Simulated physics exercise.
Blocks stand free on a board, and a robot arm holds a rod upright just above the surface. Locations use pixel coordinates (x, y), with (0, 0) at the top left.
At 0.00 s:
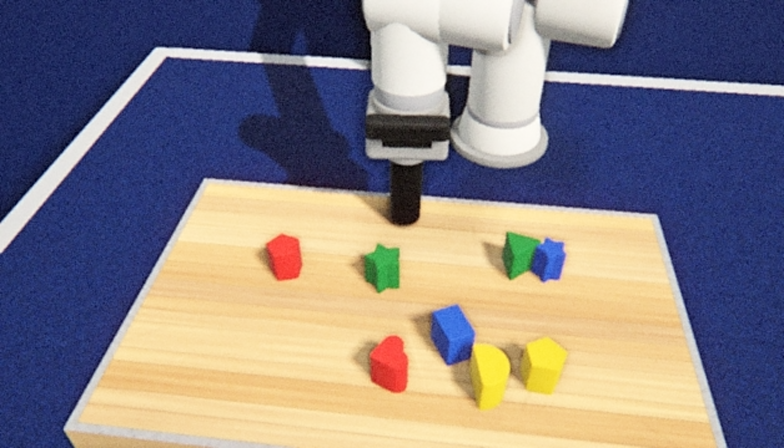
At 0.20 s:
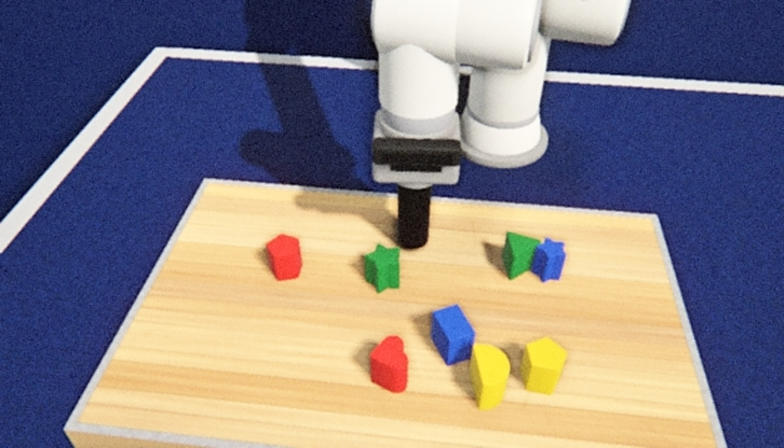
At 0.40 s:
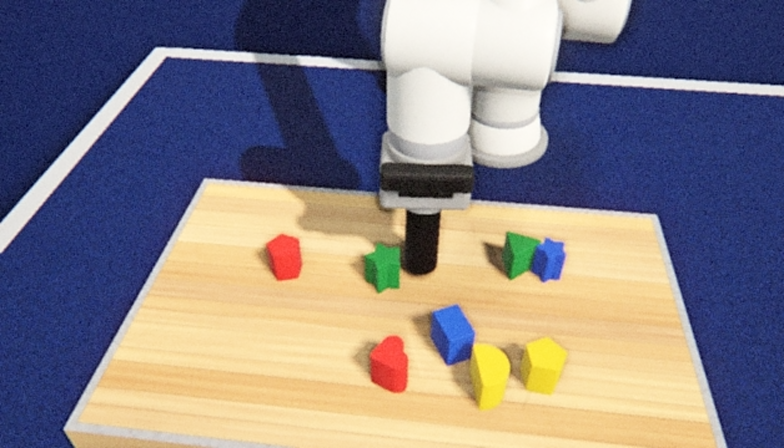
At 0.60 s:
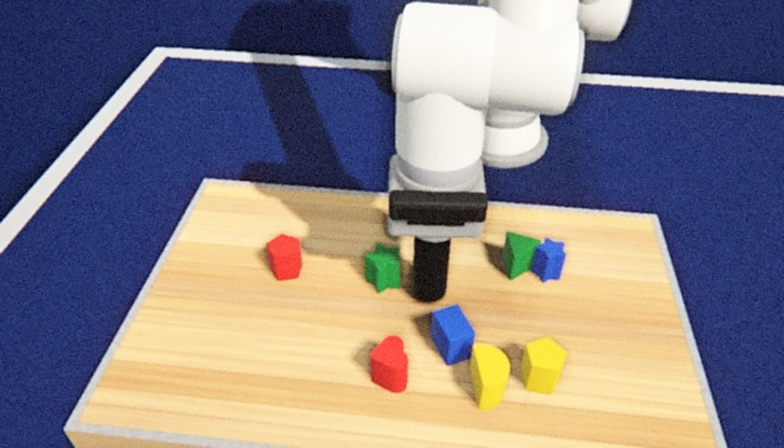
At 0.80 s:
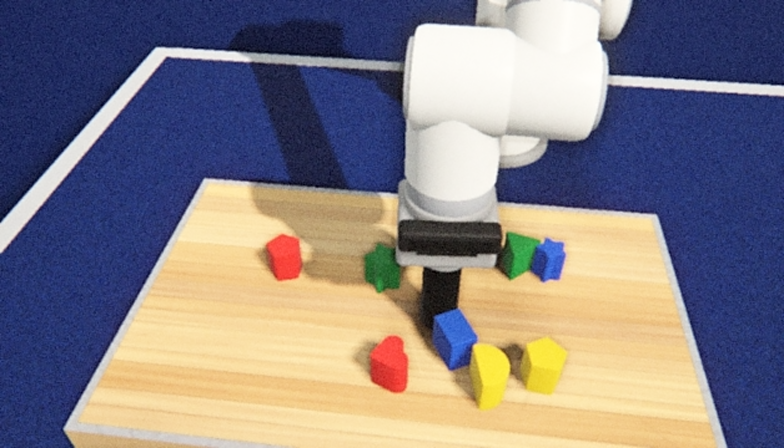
White robot arm moving a black rod forward over a wooden board between coloured blocks, then nudging the blue block slightly.
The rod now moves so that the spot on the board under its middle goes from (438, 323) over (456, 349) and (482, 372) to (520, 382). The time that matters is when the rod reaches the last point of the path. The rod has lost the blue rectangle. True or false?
My answer: True.
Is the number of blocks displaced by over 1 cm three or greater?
It seems so.
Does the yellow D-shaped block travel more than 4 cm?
Yes
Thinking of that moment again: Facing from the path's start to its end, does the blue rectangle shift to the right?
Yes, I think so.
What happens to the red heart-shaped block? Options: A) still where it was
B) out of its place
I'll go with A - still where it was.
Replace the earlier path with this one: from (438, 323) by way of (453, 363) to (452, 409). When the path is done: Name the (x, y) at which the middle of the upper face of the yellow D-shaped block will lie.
About (546, 420).
What follows on the original path. One third of the way, rod at (456, 344); blue rectangle at (472, 355); yellow D-shaped block at (511, 389), turned 20° anticlockwise.
Two thirds of the way, rod at (483, 367); blue rectangle at (481, 381), turned 40° clockwise; yellow D-shaped block at (520, 405), turned 60° anticlockwise.
At the end, rod at (521, 377); red heart-shaped block unmoved; blue rectangle at (481, 382), turned 45° clockwise; yellow D-shaped block at (520, 405), turned 60° anticlockwise; yellow pentagonal block at (564, 355).
